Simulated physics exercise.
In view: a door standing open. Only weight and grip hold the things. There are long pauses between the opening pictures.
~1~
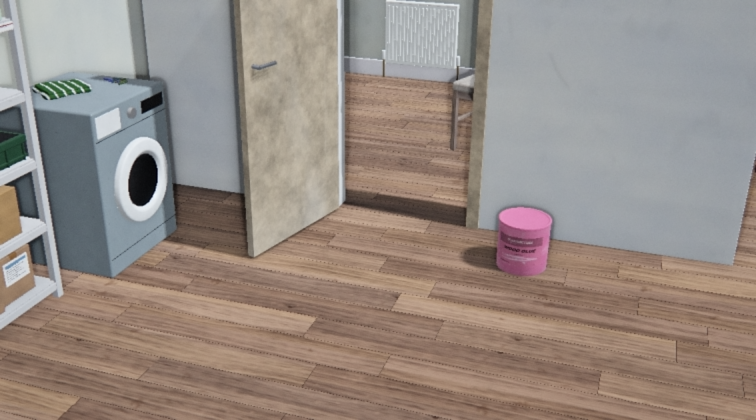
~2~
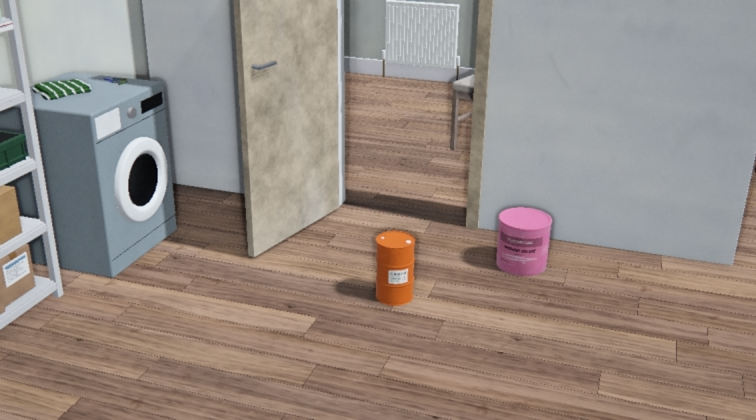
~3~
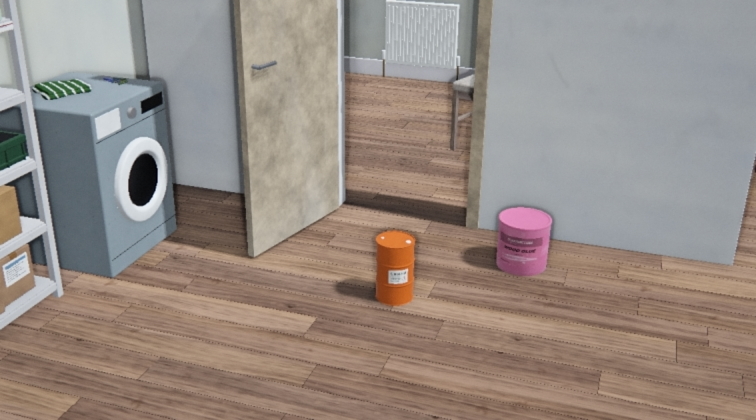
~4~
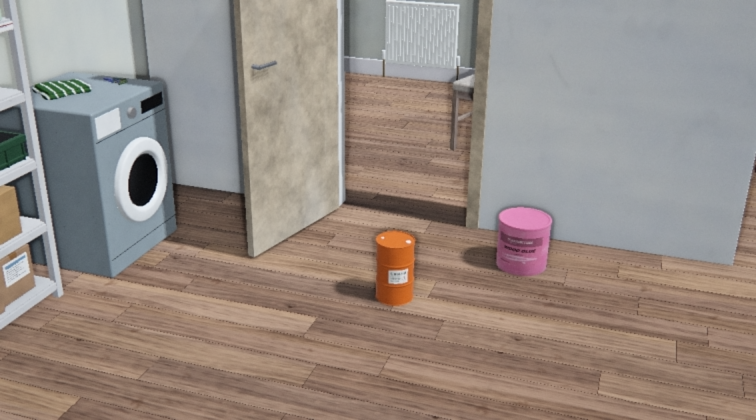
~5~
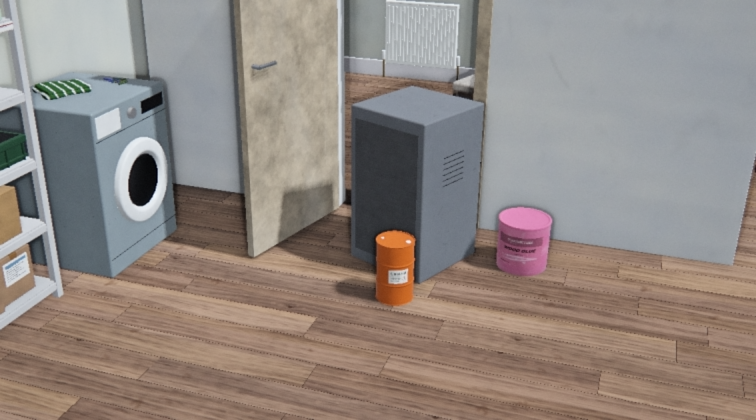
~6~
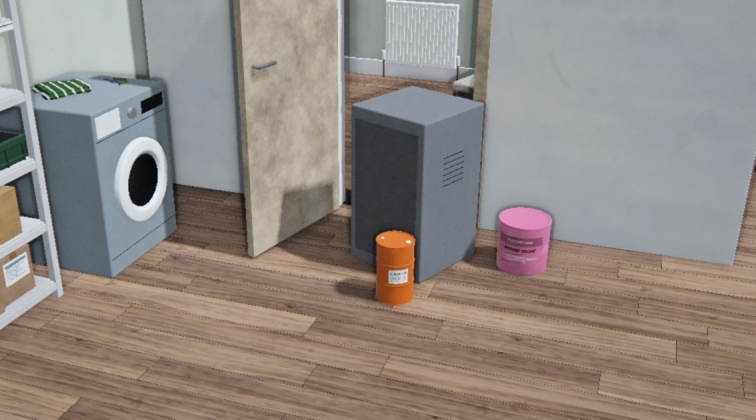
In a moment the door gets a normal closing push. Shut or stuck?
In the end the door is blocked.
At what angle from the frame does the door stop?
Some 65° open.
Then, 0.40 s past the last view, door 95° open.
Then, 0.60 s past the last view, door 85° open.
Then, 0.80 s past the last view, door 75° open.
Then, 1.00 s past the last view, door 64° open.
Finally, door 64° open; all 3 still in place. Final places as the last picture's camera would see them, grey appliance near (416, 182).
